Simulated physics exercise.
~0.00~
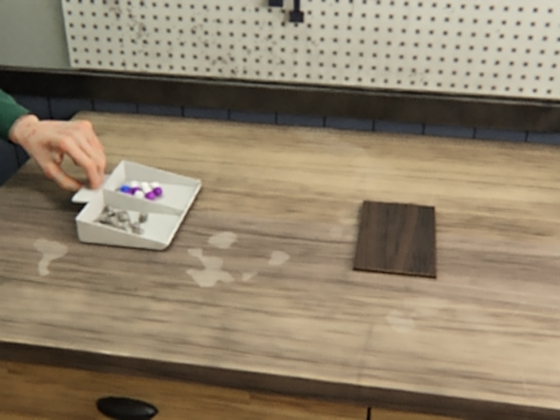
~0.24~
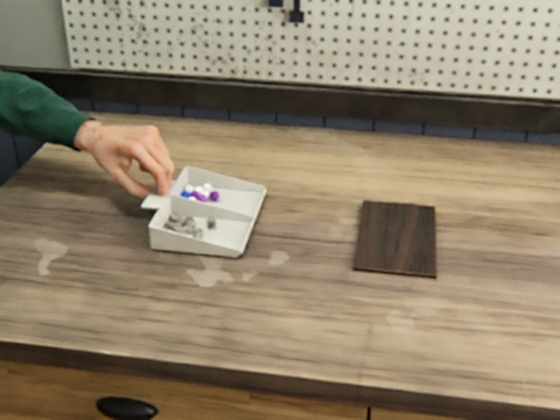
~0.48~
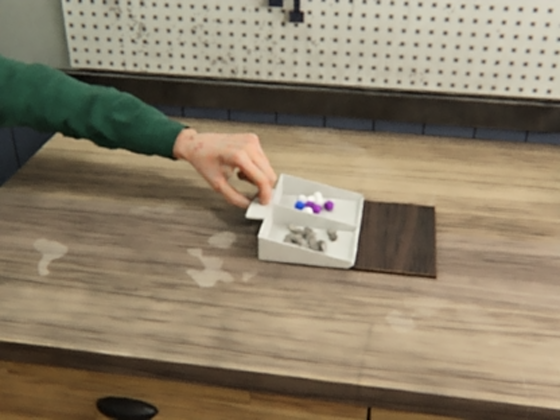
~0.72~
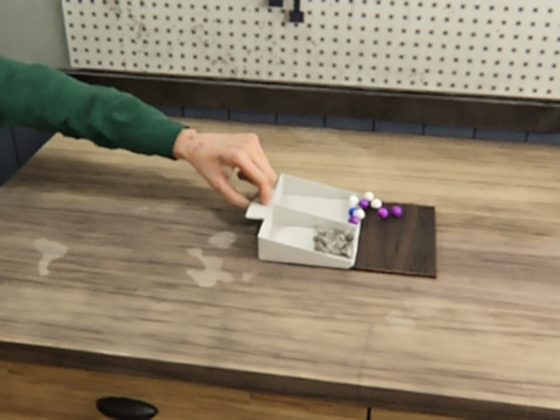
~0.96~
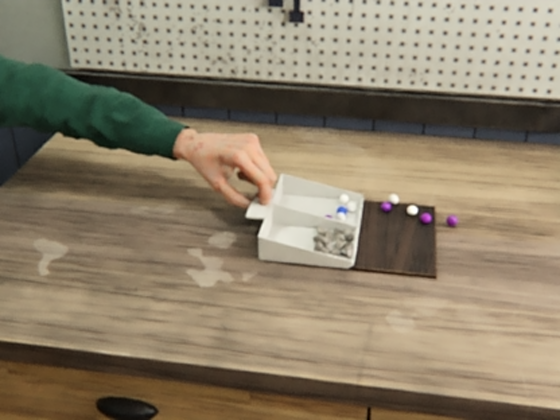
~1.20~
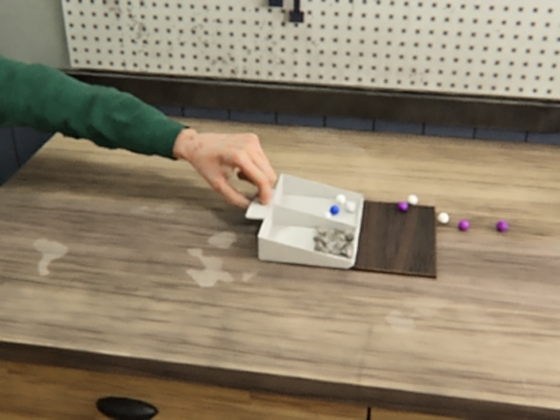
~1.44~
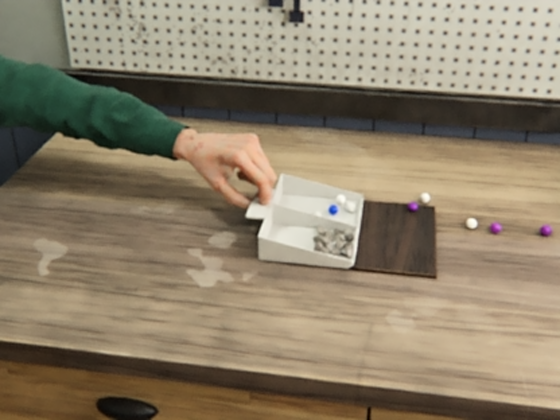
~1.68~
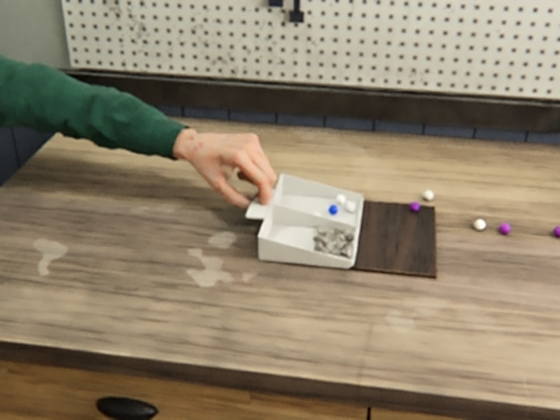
Wooden counter with a hand pushing a white divided tray right to a dark board, some beads rolling out, grey pieces staying inside.
